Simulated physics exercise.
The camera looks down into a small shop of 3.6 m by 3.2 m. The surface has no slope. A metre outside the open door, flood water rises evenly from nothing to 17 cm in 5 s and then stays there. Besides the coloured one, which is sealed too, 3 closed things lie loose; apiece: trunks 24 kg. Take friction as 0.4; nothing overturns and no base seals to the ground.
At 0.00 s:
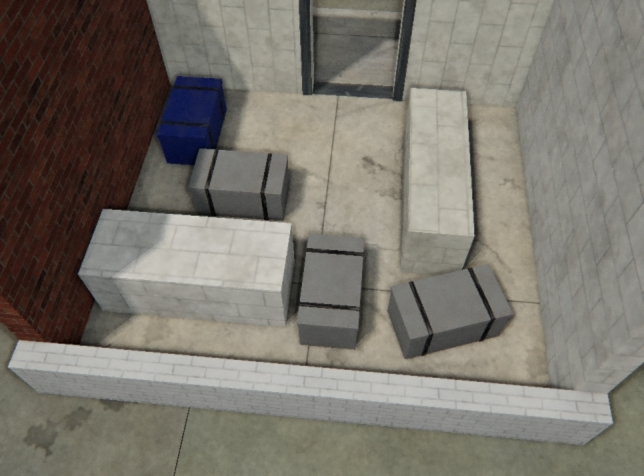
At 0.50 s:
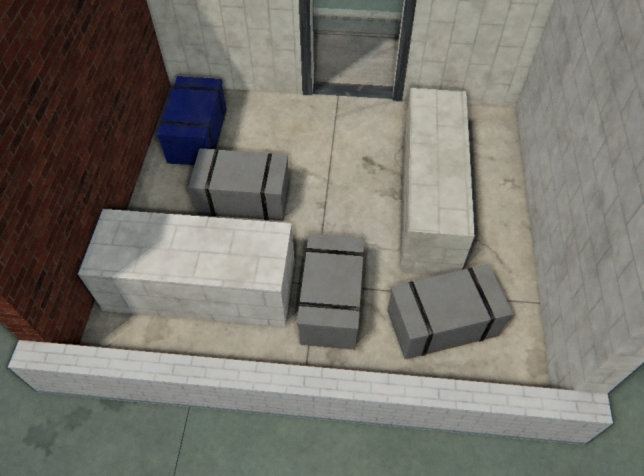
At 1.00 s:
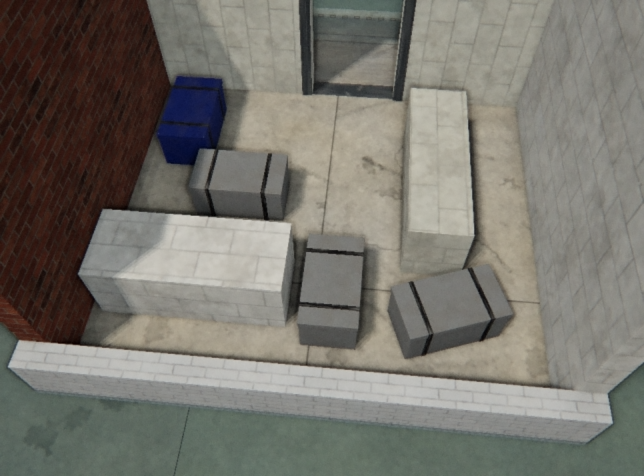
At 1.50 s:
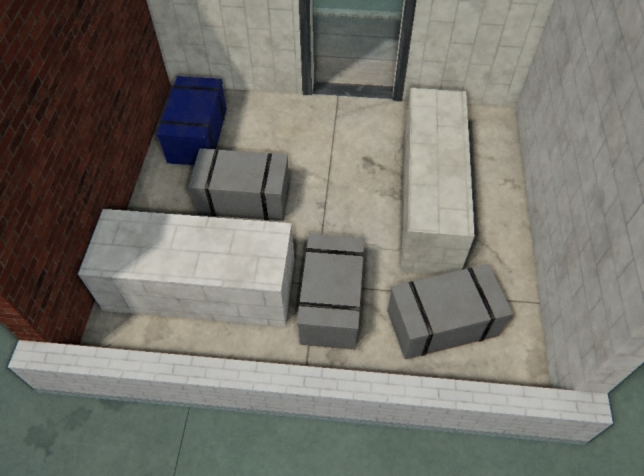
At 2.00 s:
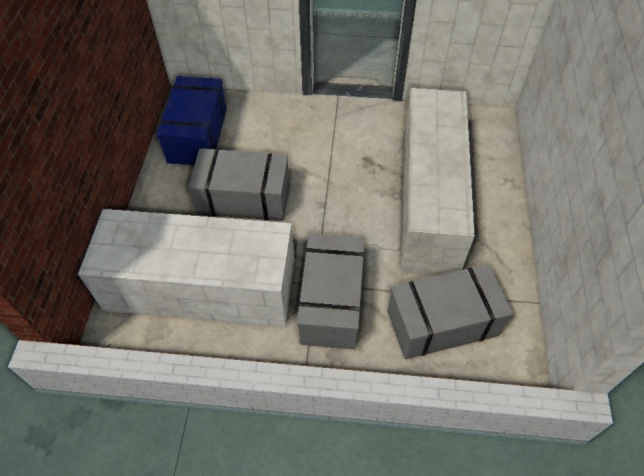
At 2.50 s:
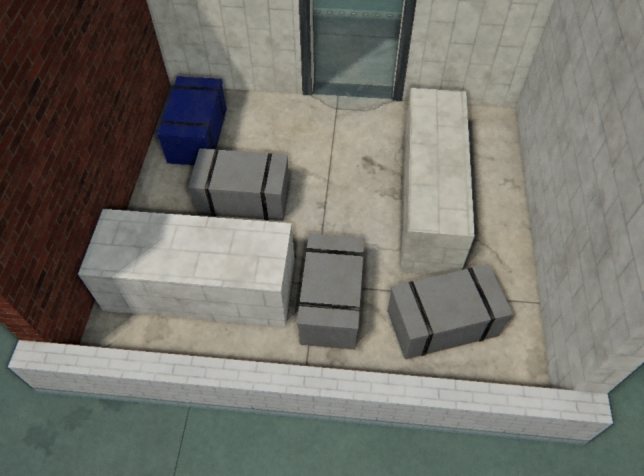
Greenish water spreads over the bare ground outside the low front wall, then creeps up beyond the doorway at the back. A small wet patch finally shows just inside the door, while the blue trunk, three grey strapped boxes and two pale blocks all stay still.
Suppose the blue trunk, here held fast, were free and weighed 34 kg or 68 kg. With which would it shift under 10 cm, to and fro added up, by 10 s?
Verdict: The smaller load will do.
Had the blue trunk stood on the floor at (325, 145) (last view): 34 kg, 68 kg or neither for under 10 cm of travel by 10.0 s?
Either load holds.
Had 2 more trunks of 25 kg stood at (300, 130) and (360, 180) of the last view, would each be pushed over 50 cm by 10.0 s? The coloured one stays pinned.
In that order: Short of it, past it.
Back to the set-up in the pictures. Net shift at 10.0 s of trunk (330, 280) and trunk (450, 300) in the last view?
In turn: 30 cm, 50 cm.
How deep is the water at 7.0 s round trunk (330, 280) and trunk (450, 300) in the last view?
Roughly 6 and 3 cm.
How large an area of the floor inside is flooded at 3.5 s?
About 1.0 m2.
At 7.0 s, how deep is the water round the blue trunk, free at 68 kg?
About 3 cm.
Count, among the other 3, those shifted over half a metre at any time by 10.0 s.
1 of them.
After 3.5 s the blue trunk would be 0 cm from its start with 34 kg and 0 cm from its start with 68 kg; 0 cm of water round it then.
After 4.5 s the blue trunk would be 0 cm from its start with 34 kg and 0 cm from its start with 68 kg; 0 cm of water round it then.
After 7.0 s the blue trunk would be 0 cm from its start with 34 kg and 0 cm from its start with 68 kg; 3 cm of water round it then.
After 10.0 s the blue trunk would be 0 cm from its start with 34 kg and 0 cm from its start with 68 kg; 6 cm of water round it then.
